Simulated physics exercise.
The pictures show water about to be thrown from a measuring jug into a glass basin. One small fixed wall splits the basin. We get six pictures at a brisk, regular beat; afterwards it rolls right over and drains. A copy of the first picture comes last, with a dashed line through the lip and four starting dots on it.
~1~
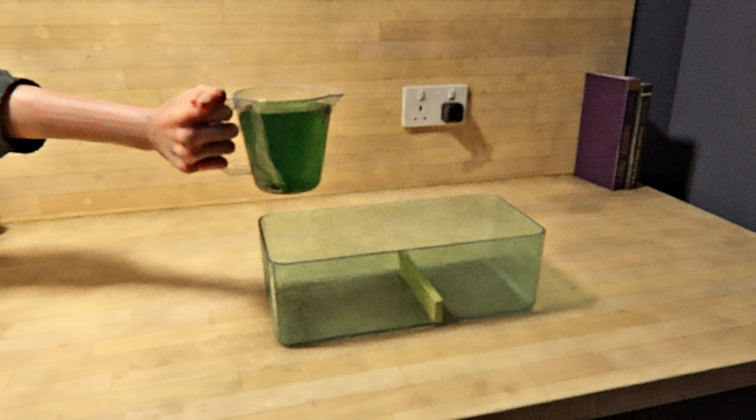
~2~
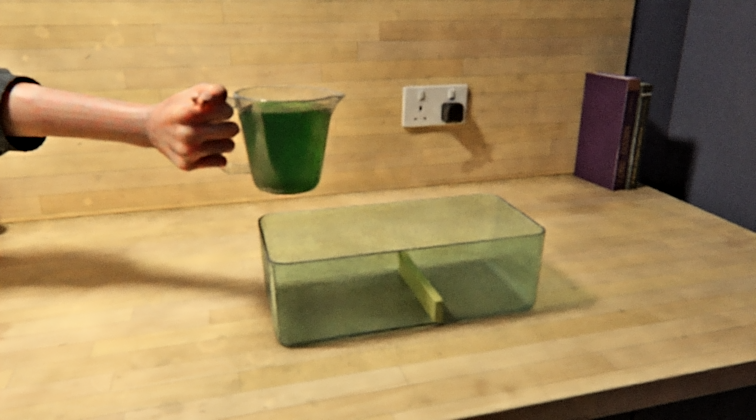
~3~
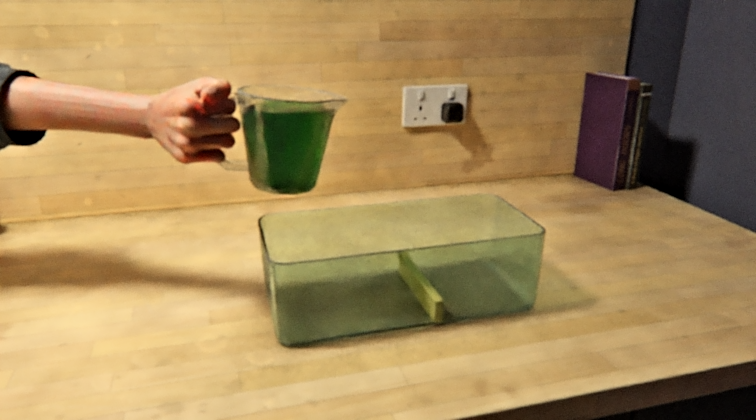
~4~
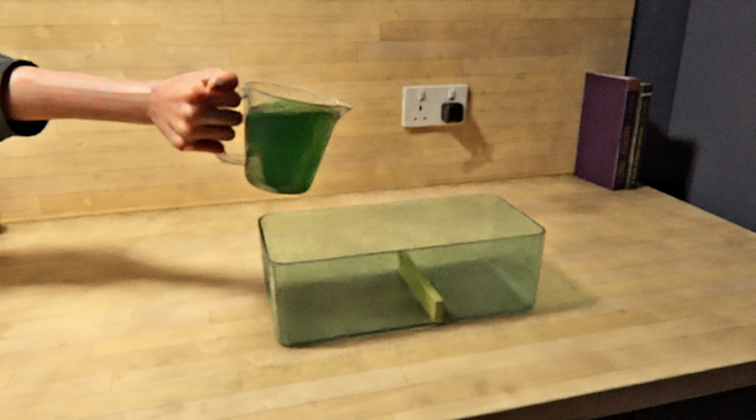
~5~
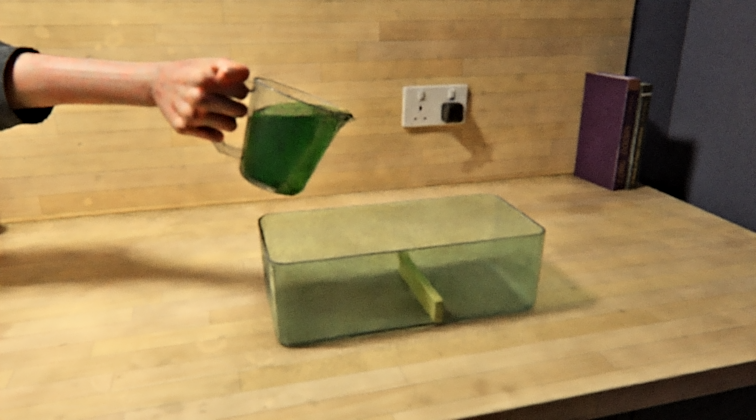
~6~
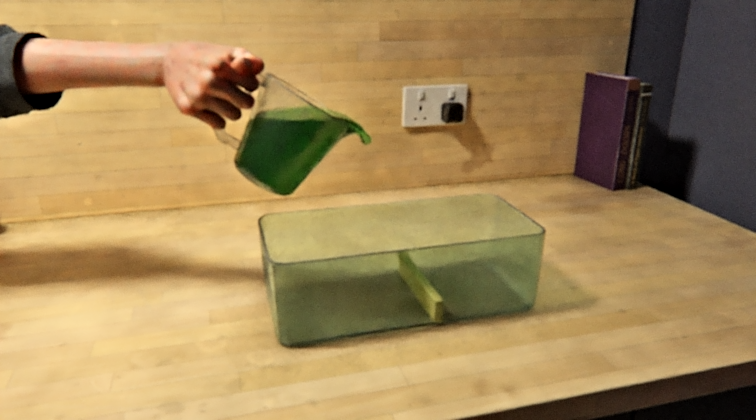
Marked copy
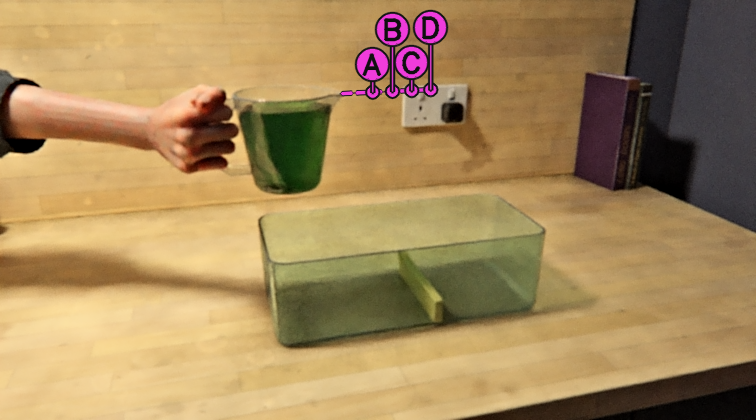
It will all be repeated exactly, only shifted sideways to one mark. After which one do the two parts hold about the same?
Use spot A.
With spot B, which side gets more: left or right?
The right side.
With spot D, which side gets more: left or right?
The right side.
On the marked copy, A at (372, 92); B at (392, 91); C at (411, 90); D at (430, 89).
With A, about 53 % ends left of the wall and 45 % right of it.
With B, about 28 % ends left of the wall and 72 % right of it.
With C, about 15 % ends left of the wall and 83 % right of it.
With D, about 11 % ends left of the wall and 87 % right of it; 3 % is lost outside.
